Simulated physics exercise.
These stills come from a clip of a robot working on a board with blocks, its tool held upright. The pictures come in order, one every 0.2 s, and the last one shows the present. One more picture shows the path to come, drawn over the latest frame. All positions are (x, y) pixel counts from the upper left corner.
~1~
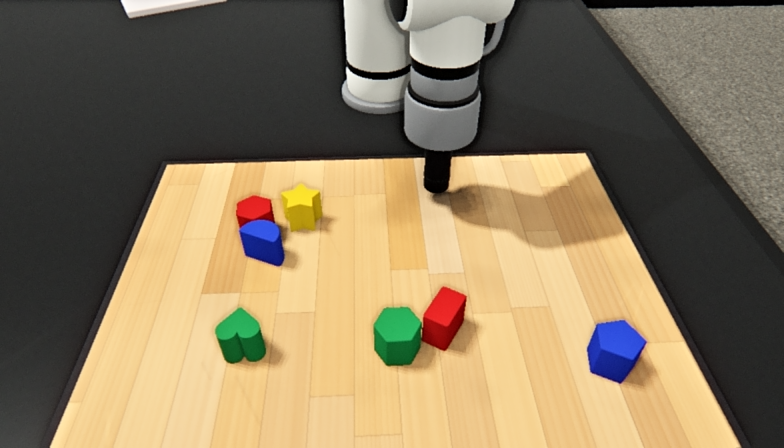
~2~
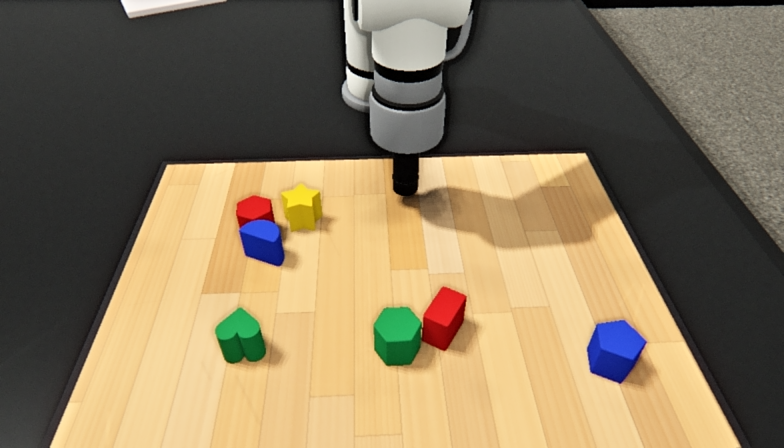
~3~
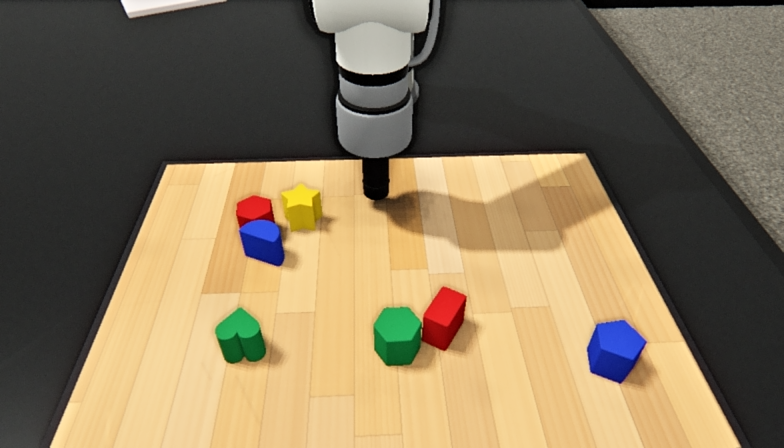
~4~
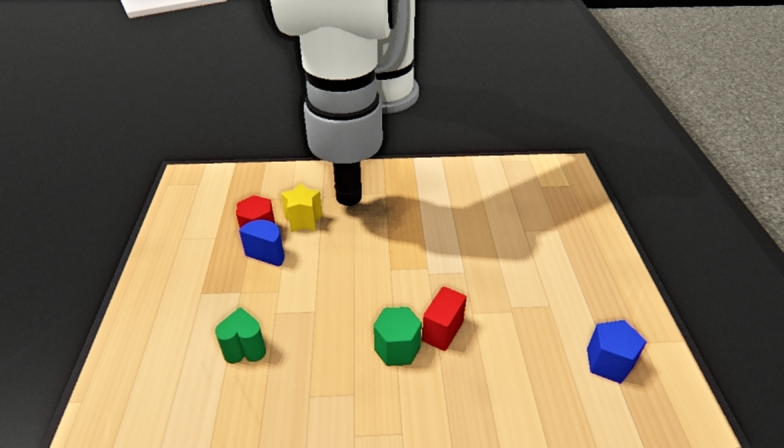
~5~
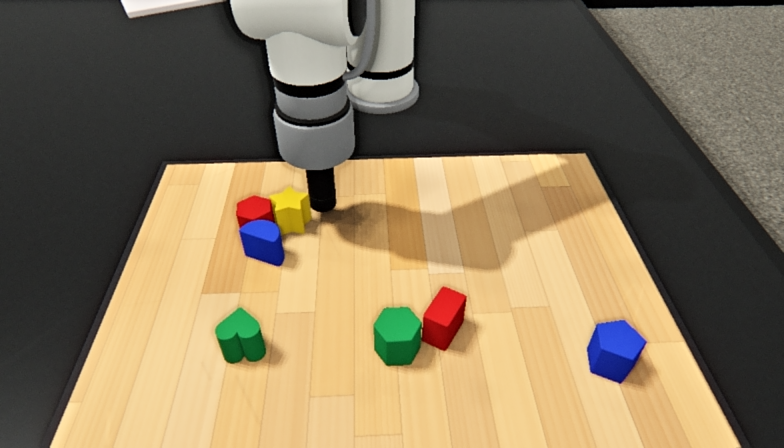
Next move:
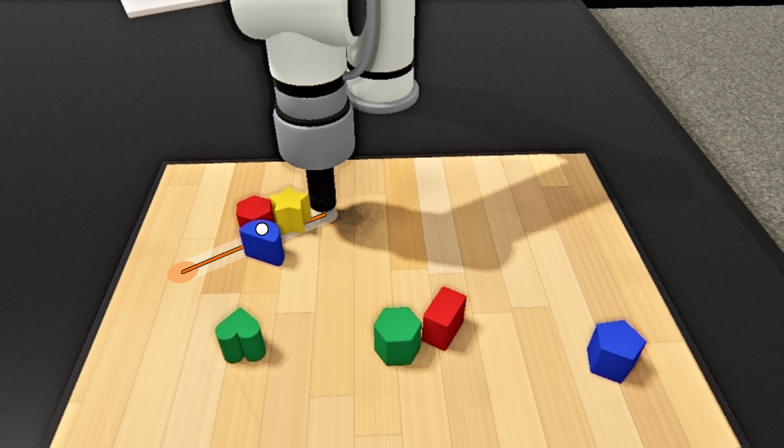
In this clip, a robot arm moves its black tool leftward along the far side of a wooden board holding colored blocks, then nudges the yellow star slightly left toward the red hexagon while the other blocks stay still.
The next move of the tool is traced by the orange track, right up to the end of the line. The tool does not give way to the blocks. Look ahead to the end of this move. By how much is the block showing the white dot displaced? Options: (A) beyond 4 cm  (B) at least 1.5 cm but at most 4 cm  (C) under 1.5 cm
C
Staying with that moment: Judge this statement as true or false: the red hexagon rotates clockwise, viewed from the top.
Answer: True.
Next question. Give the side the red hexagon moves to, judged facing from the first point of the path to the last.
It goes right.
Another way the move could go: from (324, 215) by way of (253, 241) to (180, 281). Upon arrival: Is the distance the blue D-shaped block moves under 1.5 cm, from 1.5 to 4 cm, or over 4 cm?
Short of 1.5 cm.
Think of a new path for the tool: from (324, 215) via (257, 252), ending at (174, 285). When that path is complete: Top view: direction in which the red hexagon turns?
The sense of turning is clockwise.
Drawn move, from (324, 215) to (183, 272); the dot is on the blue D-shaped block.
What follows on the original path. One third of the way, tool at (278, 222); red hexagon at (206, 214), turned 15° clockwise; blue D-shaped block at (259, 232), turned 15° anticlockwise; yellow star block at (240, 212), turned 20° clockwise.
Two thirds of the way, tool at (230, 241); red hexagon at (170, 212), turned 50° clockwise; blue D-shaped block at (255, 236), turned 35° anticlockwise; yellow star block at (195, 223), turned 55° clockwise.
At the end, tool at (179, 262); red hexagon at (161, 209), turned 85° clockwise; blue D-shaped block at (255, 236), turned 35° anticlockwise; yellow star block at (158, 232), turned 105° clockwise.
